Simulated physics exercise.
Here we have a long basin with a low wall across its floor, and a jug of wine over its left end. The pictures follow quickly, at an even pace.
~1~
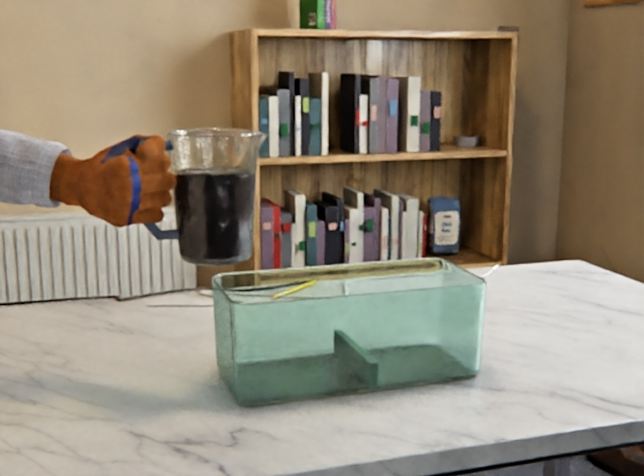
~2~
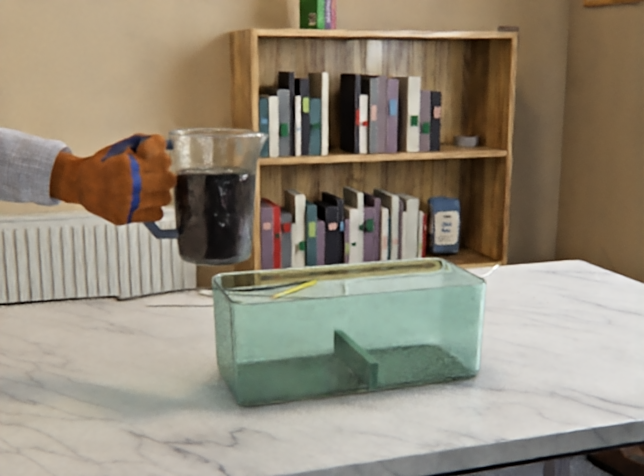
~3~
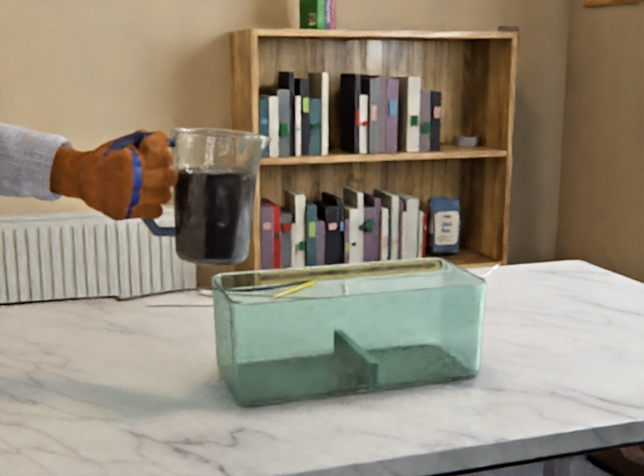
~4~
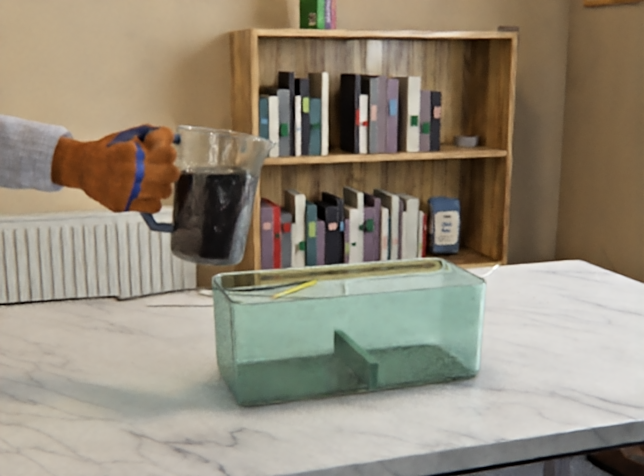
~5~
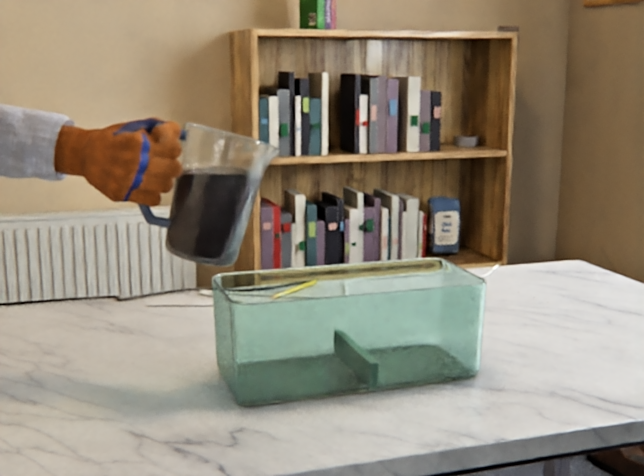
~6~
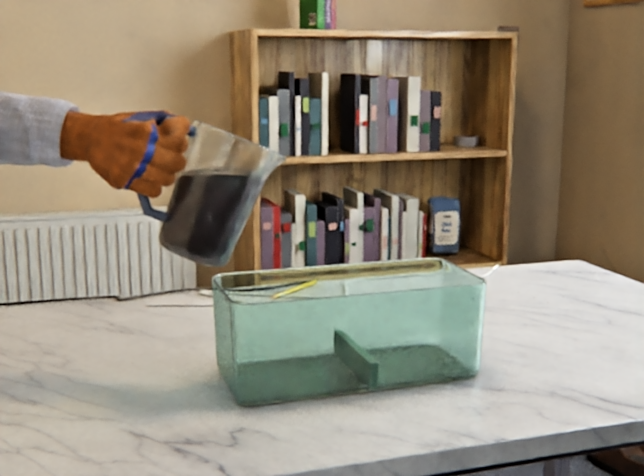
A gloved hand holding a glass jug of dark wine above a long glass basin's left end, gradually tilting it rightward.
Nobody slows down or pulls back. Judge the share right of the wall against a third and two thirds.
It comes to less than a third.
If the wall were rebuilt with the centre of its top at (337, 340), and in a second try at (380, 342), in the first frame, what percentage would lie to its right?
First some 55, then 10 per cent.
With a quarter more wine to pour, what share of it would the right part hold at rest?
About 20 per cent.
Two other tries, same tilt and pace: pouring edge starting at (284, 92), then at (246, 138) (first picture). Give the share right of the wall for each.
Roughly 80 per cent, and 10 per cent.
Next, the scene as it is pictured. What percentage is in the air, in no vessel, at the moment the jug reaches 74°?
It comes to 10 per cent or so.
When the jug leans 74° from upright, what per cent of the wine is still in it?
Close to 90 per cent.
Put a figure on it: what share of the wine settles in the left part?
Some 85 per cent.
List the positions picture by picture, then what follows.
In the first frame, tilt 0°; pouring edge (267, 133); surface from (174, 172) to (251, 169); the long basin's rim runs from (222, 291) to (464, 271); the wall's top is at (355, 346).
In the second frame, tilt 1°; pouring edge (268, 134); surface from (174, 172) to (251, 170).
In the third frame, tilt 4°; pouring edge (271, 137); surface from (175, 172) to (253, 170).
In the fourth frame, tilt 9°; pouring edge (276, 142); surface from (177, 173) to (254, 171).
In the fifth frame, tilt 15°; pouring edge (281, 149); surface from (179, 175) to (258, 172).
In the sixth frame, tilt 23°; pouring edge (286, 158); surface from (178, 182) to (262, 172).
A moment on, the jug is tipped part way and 90 per cent is still to pour, 1 is left of the wall and 0 right of it.
Next, the jug is tipped on its side and 49 per cent is still to pour, 34 is left of the wall and 0 right of it.
Then the jug is tipped on its side and 16 per cent is still to pour, 66 is left of the wall and 7 right of it.
Later the jug is tipped on its side and 5 per cent is still to pour, 81 is left of the wall and 9 right of it.
At rest 85 per cent lies left of the wall, 13 right of it and 3 outside.
